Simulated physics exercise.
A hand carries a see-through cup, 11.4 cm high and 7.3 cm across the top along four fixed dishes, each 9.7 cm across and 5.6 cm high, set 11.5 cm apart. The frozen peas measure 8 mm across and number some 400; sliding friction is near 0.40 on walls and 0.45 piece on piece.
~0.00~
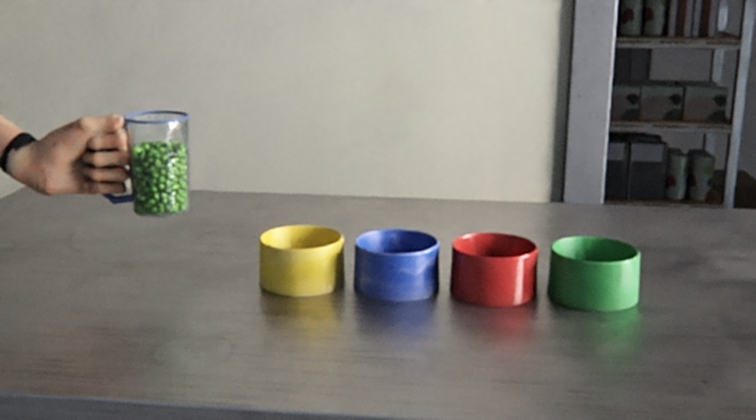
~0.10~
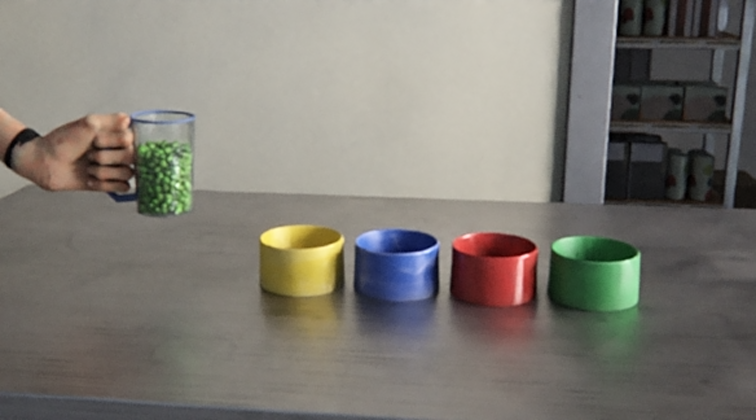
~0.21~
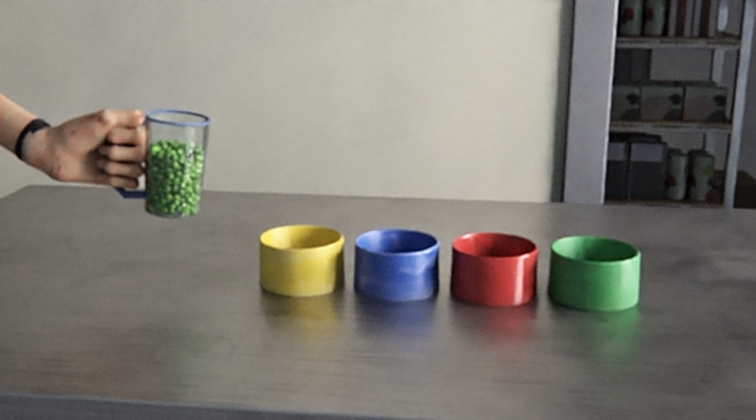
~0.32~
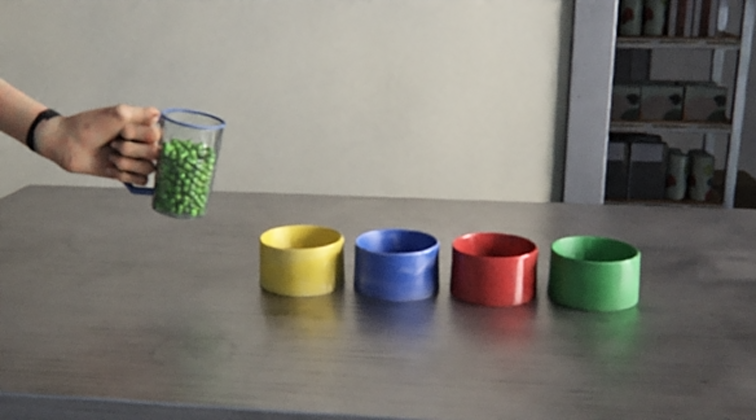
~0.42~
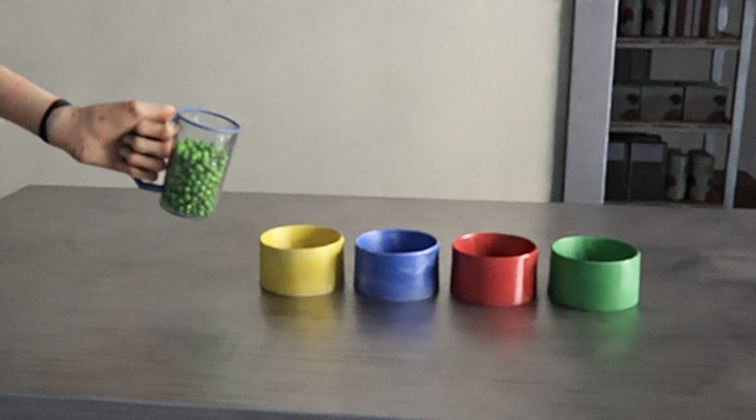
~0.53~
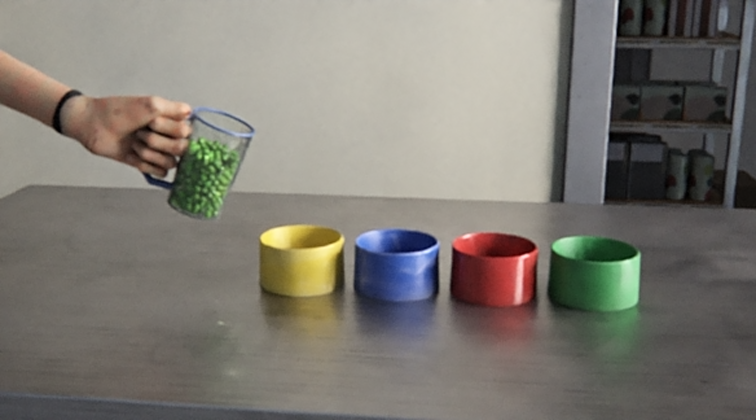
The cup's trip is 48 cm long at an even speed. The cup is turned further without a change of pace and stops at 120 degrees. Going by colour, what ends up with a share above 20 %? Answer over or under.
Red dish: Over; blue dish: Under; green dish: Under; yellow dish: Under; on the counter: Under.
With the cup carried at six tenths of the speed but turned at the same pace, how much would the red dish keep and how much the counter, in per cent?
In that case red 0, counter 10.
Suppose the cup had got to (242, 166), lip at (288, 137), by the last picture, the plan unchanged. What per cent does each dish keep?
Red 0; blue 0; green 90; yellow 0.
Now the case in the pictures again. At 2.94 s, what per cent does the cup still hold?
About 0 per cent.
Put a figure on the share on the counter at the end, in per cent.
Roughly 5 per cent.
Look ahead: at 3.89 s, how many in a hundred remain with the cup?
Some 0 per cent of the load.
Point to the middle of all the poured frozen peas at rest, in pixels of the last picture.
Around (501, 272).
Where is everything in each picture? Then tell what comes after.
In the first frame, cup at (159, 164), tilt 0 degrees, lip at (186, 118), moved 0.0 cm; middle of the pieces at (156, 178); yellow dish at (302, 238); blue dish at (397, 242); red dish at (495, 246); green dish at (595, 250).
In the second frame, cup at (164, 164), tilt 2 degrees, lip at (193, 119), moved 0.6 cm; middle of the pieces at (161, 178).
In the third frame, cup at (175, 164), tilt 7 degrees, lip at (208, 122), moved 2.0 cm; middle of the pieces at (170, 178).
In the fourth frame, cup at (186, 165), tilt 12 degrees, lip at (223, 126), moved 3.4 cm; middle of the pieces at (180, 178).
In the fifth frame, cup at (198, 165), tilt 17 degrees, lip at (238, 130), moved 4.8 cm; middle of the pieces at (190, 177).
In the sixth frame, cup at (209, 165), tilt 22 degrees, lip at (253, 134), moved 6.2 cm; middle of the pieces at (200, 177); yellow dish at (302, 238); blue dish at (397, 242); red dish at (495, 246); green dish at (595, 250). Its pace works out near 45 degrees a second; the hand travels 13 cm a second.
After 1.97 s, tilt 90 degrees; cup holds 100 %.
After 2.94 s, tilt 120 degrees; cup holds 0 %, red 95 %.
After 3.89 s, tilt 120 degrees; cup holds 0 %, red 95 %.
In the end, at 4.2 s, red 95 %, blue 0 %, green 0 %, yellow 0 %, counter 5 %.
